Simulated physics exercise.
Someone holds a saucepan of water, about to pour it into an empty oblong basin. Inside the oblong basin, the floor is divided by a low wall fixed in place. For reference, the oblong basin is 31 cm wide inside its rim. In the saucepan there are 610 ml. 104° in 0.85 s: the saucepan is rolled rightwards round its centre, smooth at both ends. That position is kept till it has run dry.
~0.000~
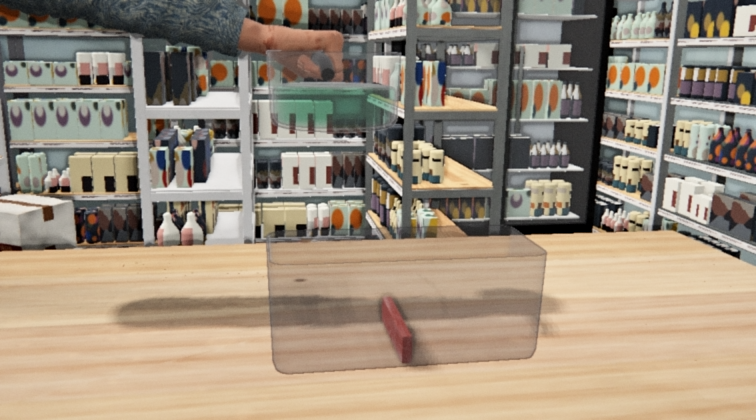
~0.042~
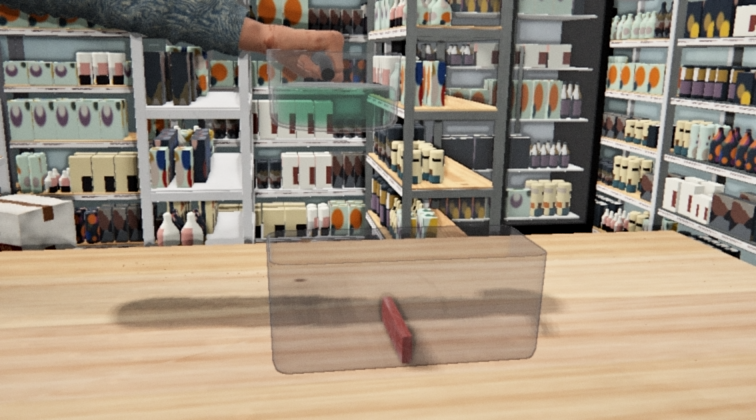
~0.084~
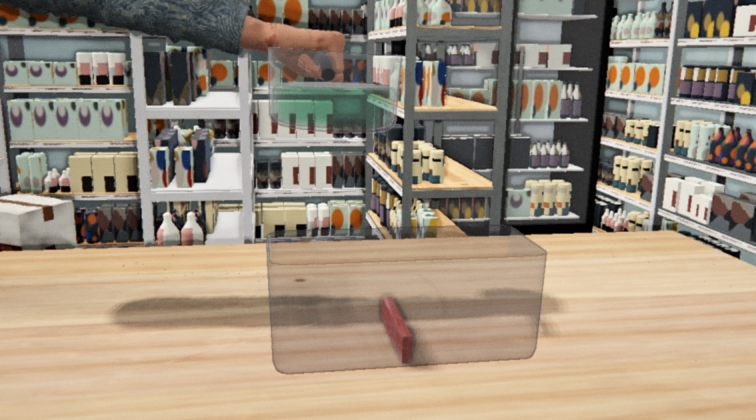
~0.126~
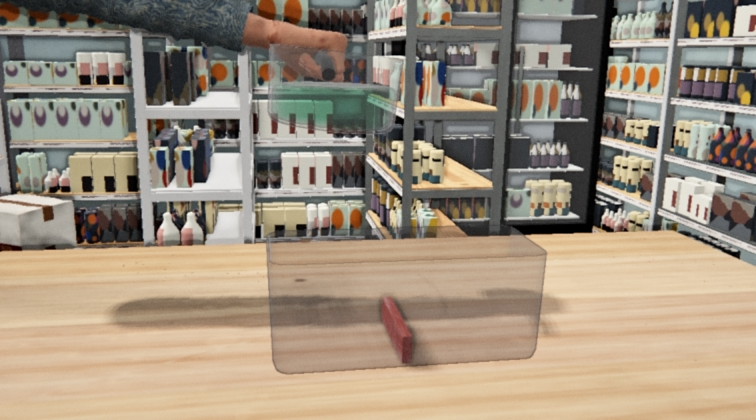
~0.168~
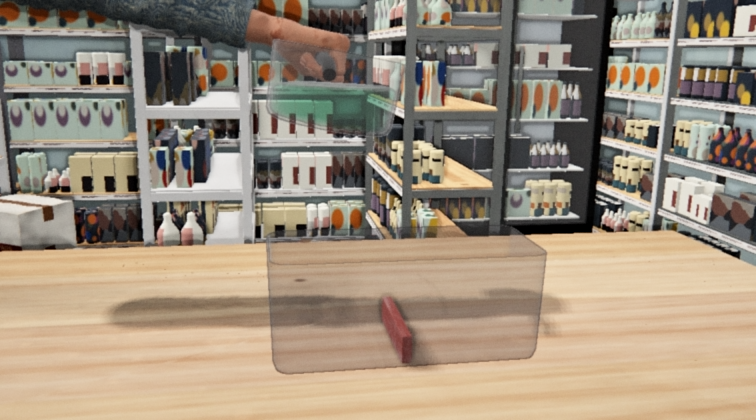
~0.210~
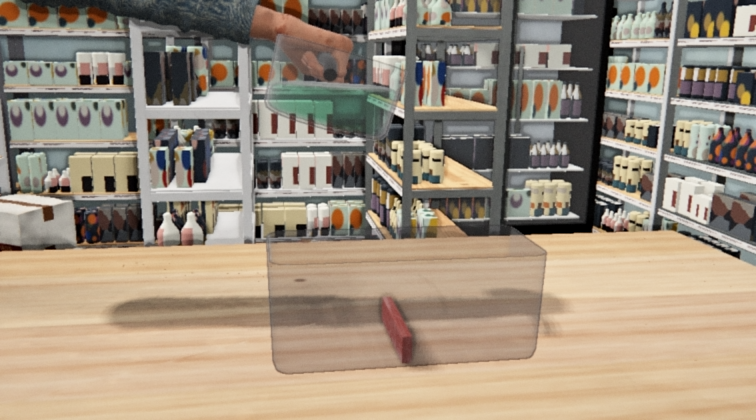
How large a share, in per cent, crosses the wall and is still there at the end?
A share of about 90 per cent.
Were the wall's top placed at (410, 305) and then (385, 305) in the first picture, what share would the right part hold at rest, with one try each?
I'd say 90 percent on the first go, 95 percent on the next.
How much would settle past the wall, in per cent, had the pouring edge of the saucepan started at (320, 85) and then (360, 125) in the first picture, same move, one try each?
10 in a hundred, followed by 45 in a hundred.
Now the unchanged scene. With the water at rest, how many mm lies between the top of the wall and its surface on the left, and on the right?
It's around 30 mm on the left side and around 6 mm on the right side.
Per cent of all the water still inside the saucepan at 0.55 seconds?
Still held: Roughly 64 % of the total.
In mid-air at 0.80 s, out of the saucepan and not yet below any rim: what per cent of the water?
Some 18 % is up in the air.
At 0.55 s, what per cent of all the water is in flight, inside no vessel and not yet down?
About 34 per cent.
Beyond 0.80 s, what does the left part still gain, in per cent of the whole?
Close to 7% of the whole.
Then, 0.55 s in, the tilt is 76° and 64 per cent is still to pour, 0 is left of the wall and 1 right of it.
Then, 0.80 s in, the tilt is 103° and 15 per cent is still to pour, 2 is left of the wall and 65 right of it.
Then, 1.07 s in, the tilt is 104° and 1 per cent is still to pour, 9 is left of the wall and 86 right of it.
Then, 1.35 s in, the tilt is 104° and 0 per cent is still to pour, 9 is left of the wall and 90 right of it.
Finally, 9 per cent lies left of the wall, 90 right of it and 1 outside.
